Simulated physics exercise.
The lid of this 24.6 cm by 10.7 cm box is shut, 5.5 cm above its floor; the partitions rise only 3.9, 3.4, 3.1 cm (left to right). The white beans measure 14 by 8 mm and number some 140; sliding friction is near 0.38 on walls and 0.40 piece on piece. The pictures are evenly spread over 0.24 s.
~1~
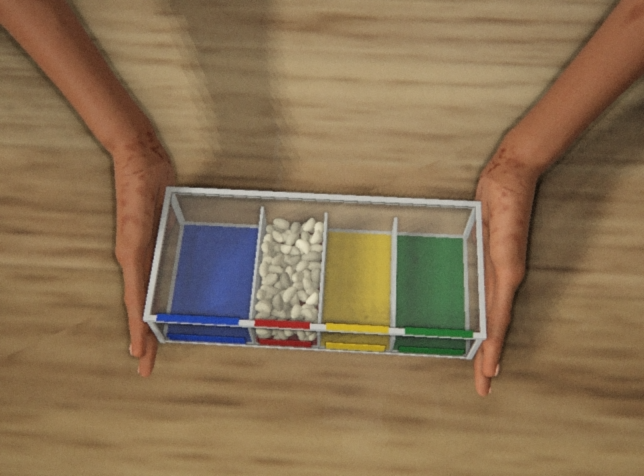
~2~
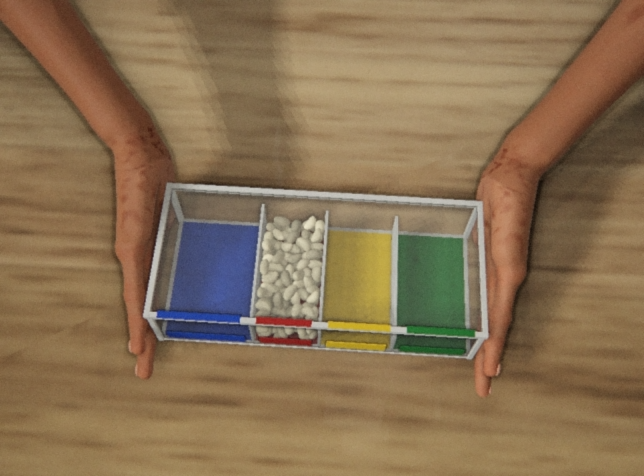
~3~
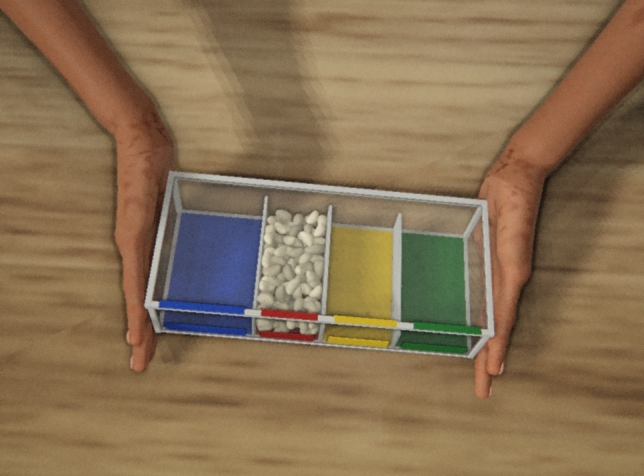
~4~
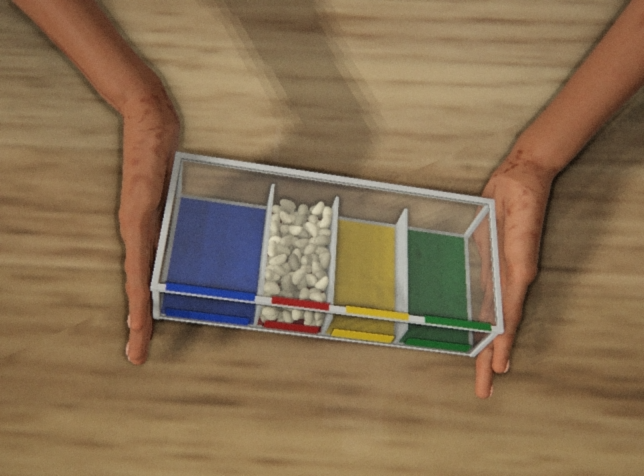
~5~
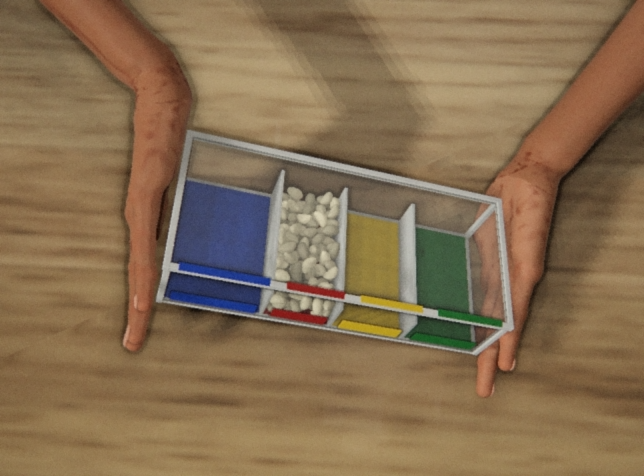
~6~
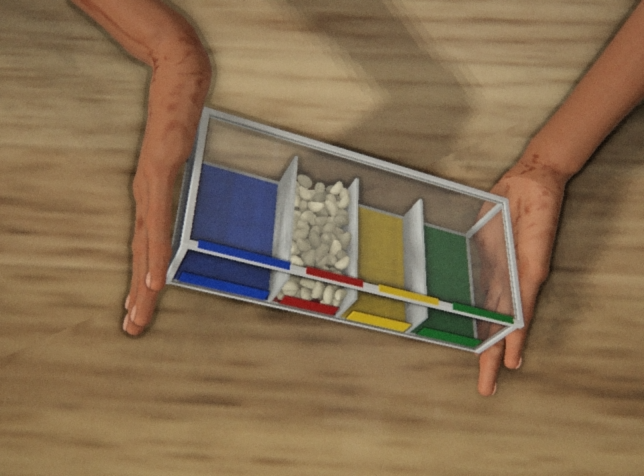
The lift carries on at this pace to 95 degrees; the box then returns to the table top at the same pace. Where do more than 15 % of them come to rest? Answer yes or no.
Red compartment: Yes; blue compartment: No; green compartment: Yes; yellow compartment: No.
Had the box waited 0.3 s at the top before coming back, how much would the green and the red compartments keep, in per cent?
Green 80; red 20.
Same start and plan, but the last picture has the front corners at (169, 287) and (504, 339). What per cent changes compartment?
Then about 75 per cent.
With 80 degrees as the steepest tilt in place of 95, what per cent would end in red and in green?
Then: Red 45; green 35.
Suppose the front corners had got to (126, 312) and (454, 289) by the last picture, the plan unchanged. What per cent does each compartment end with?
Red 70; blue 30; green 0; yellow 0.
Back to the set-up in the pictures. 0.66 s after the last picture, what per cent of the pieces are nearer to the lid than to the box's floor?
About 70 per cent.
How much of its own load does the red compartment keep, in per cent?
Some 20 per cent.
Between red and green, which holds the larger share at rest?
The green compartment.
Then, 0.66 s after the last picture, tilt 94 degrees; red 55 %, green 20 %, yellow 25 %.
Then, 1.10 s after the last picture, tilt 39 degrees; red 20 %, green 65 %, yellow 10 %.
Then, 1.61 s after the last picture, tilt 0 degrees; red 20 %, green 65 %, yellow 10 %.
In the end, red 20 %, blue 0 %, green 65 %, yellow 10 %.
